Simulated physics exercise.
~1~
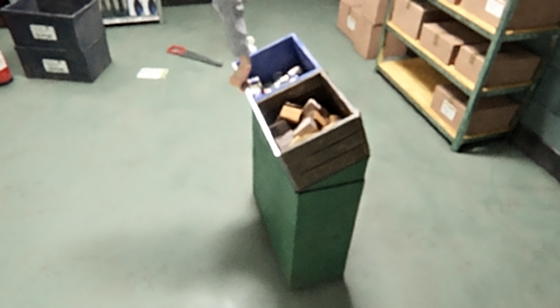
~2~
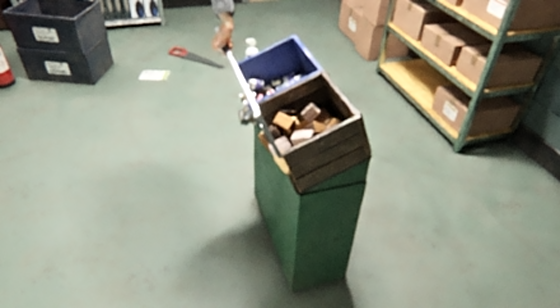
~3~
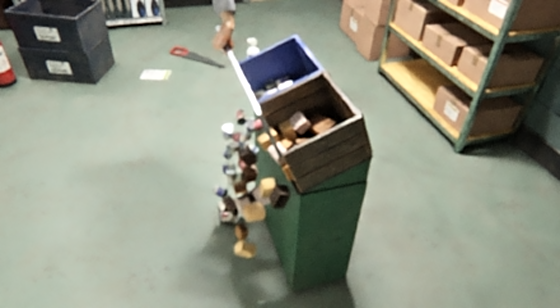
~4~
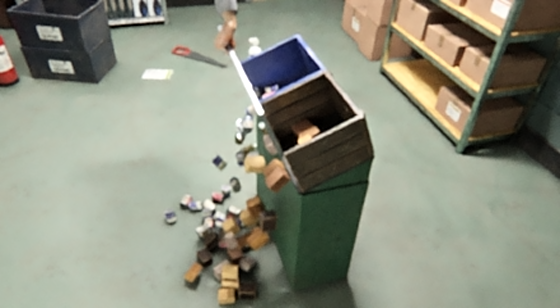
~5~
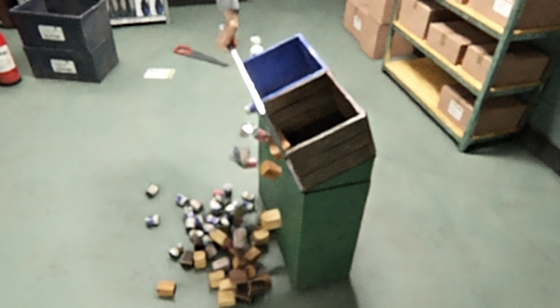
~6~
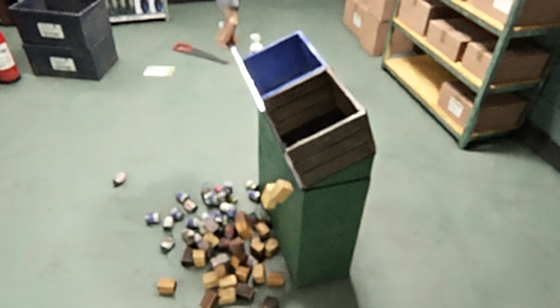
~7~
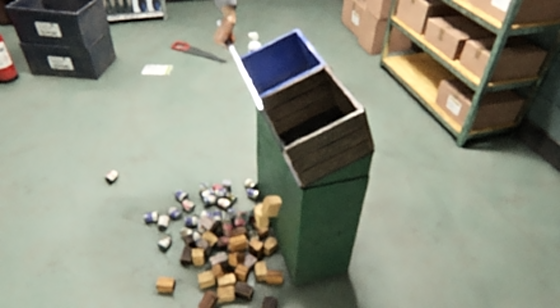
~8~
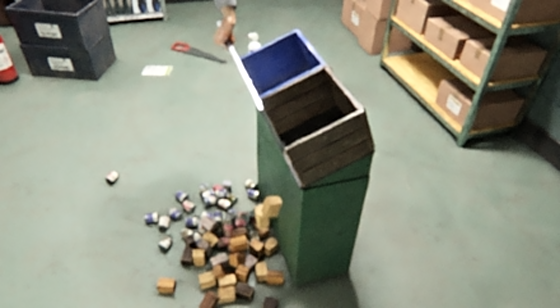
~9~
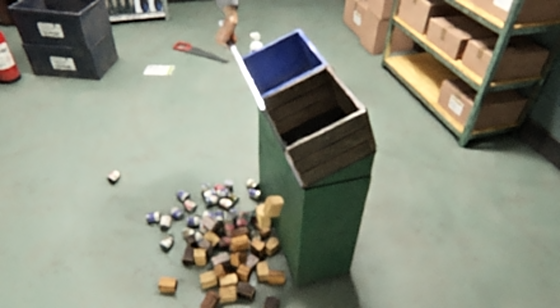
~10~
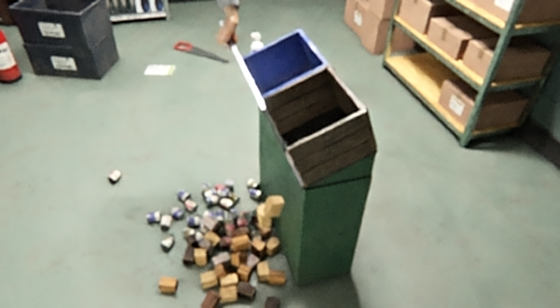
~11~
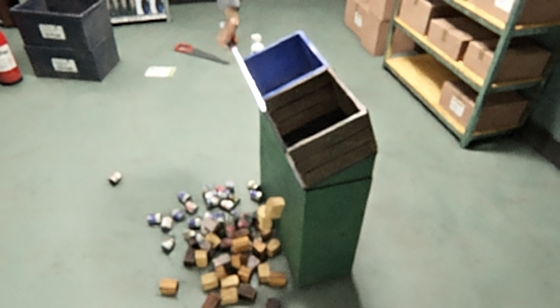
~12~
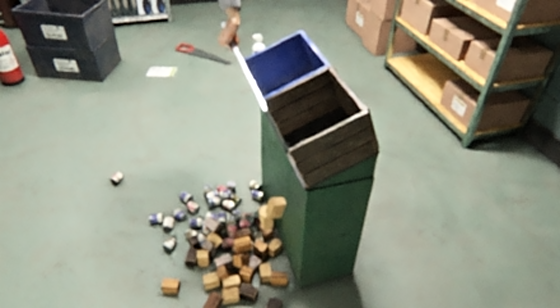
Hand lifting a gate on two tilted bins, wooden blocks and small tins pouring out leftward and settling scattered on the floor.
